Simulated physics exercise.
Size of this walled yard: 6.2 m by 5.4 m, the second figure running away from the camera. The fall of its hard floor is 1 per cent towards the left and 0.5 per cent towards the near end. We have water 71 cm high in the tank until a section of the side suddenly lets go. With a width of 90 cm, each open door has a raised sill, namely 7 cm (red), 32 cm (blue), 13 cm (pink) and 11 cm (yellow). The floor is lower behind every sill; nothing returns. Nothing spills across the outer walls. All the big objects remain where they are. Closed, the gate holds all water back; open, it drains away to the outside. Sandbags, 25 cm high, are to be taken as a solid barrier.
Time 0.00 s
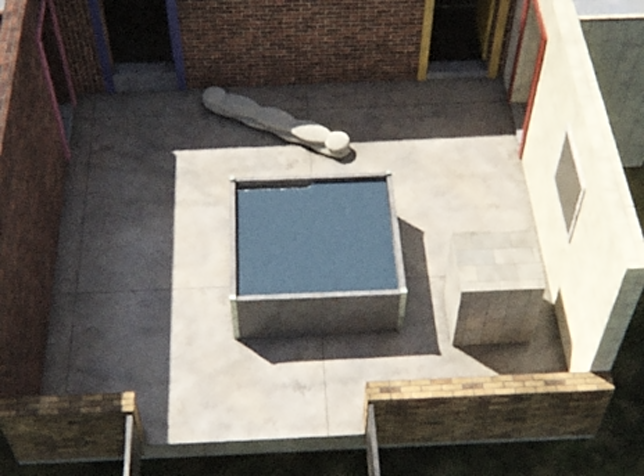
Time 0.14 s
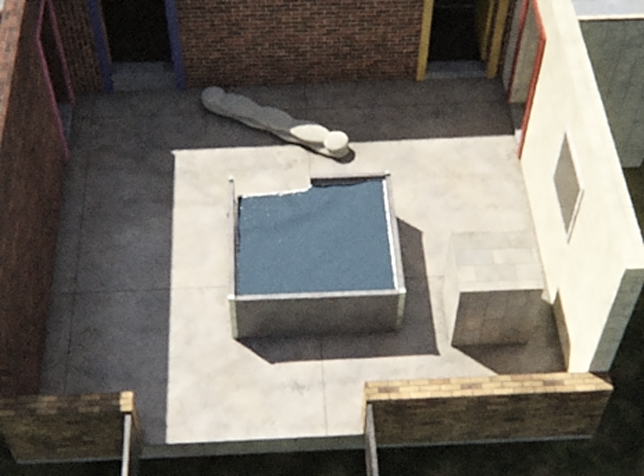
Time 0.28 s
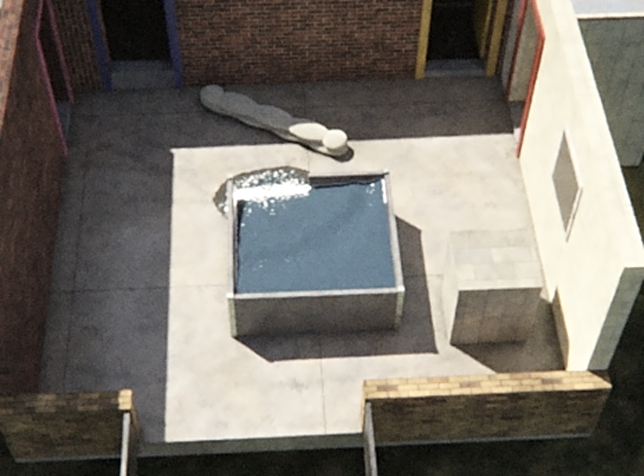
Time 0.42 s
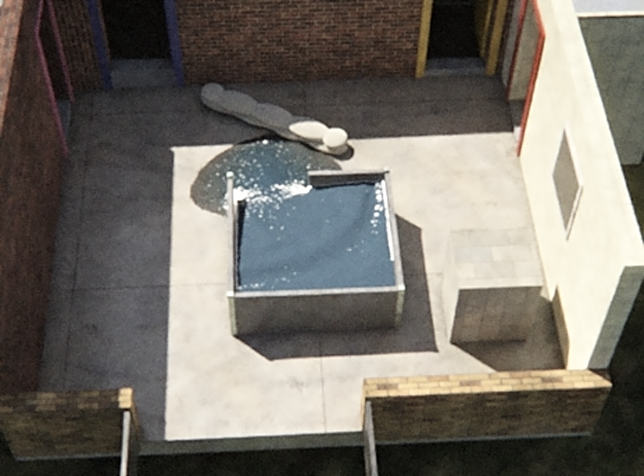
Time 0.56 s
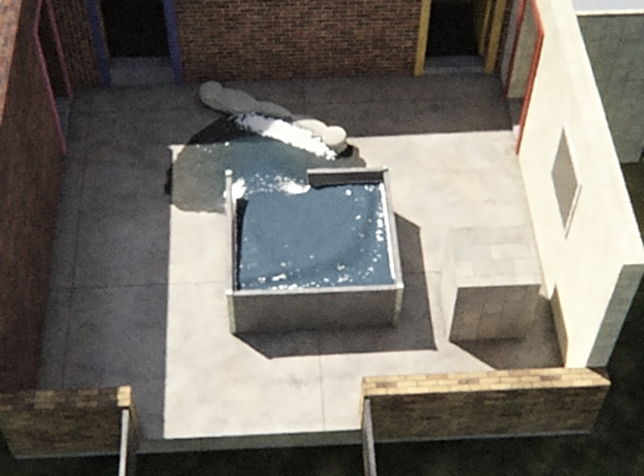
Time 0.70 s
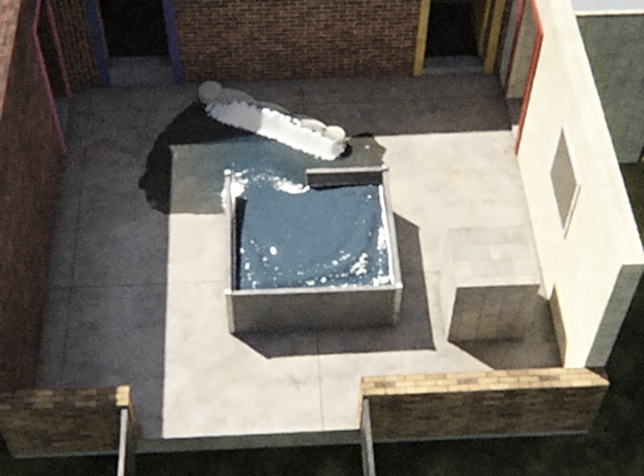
Water pours through a gap in the far side of a raised square tank in a brick-walled yard, spreading across the pale floor in a widening sheet, then washing against a long, lumpy pale object as the tank's surface ripples.
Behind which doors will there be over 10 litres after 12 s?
My prediction: At the red door the amount will not overshoot the limit, at the blue door the amount will not overshoot the limit, at the pink door the amount will overshoot the limit, at the yellow door the amount will not overshoot the limit.
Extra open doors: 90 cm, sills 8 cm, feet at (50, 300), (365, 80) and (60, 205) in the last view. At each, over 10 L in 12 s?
In that order: Short of it, short of it, beyond it.
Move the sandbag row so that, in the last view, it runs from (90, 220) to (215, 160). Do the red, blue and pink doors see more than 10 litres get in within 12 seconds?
Result - red: Yes, exceeded, blue: No, not exceeded, pink: Yes, exceeded.
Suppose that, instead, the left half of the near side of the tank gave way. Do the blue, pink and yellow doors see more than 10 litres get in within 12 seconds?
Door by door - blue: Within bounds, pink: Within bounds, yellow: Within bounds.
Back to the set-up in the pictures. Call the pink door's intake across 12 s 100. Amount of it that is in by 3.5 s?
Some 55 per cent by then.
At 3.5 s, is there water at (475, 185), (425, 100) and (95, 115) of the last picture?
Soaked, soaked, soaked.
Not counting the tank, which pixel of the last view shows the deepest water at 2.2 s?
Near (71, 95).
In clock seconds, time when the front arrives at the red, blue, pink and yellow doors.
Arrival times: Red 2.4 seconds, blue 1.1 seconds, pink 1.6 seconds, yellow 2.4 seconds.
After 1.4 s water covers 25 % of the floor and is deepest (42 cm) near (276, 134); red door not reached, blue door 22 cm at the sill, 0 L in, pink door not reached, yellow door not reached.
After 2.2 s water covers 35 % of the floor and is deepest (42 cm) near (71, 95); red door not reached, blue door 22 cm at the sill, 0 L in, pink door 32 cm at the sill, 41 L in, yellow door not reached.
After 3.5 s water covers 55 % of the floor and is deepest (31 cm) near (69, 114); red door 2 cm at the sill, 0 L in, blue door 18 cm at the sill, 0 L in, pink door 29 cm at the sill, 209 L in, yellow door 3 cm at the sill, 0 L in.
After 7.0 s water covers 85 % of the floor and is deepest (18 cm) near (66, 142); red door 3 cm at the sill, 0 L in, blue door 12 cm at the sill, 0 L in, pink door 17 cm at the sill, 378 L in, yellow door 6 cm at the sill, 0 L in.
After 12.0 s water covers 95 % of the floor and is deepest (12 cm) near (33, 425); red door 2 cm at the sill, 0 L in, blue door 6 cm at the sill, 0 L in, pink door 7 cm at the sill, 386 L in, yellow door 2 cm at the sill, 0 L in.
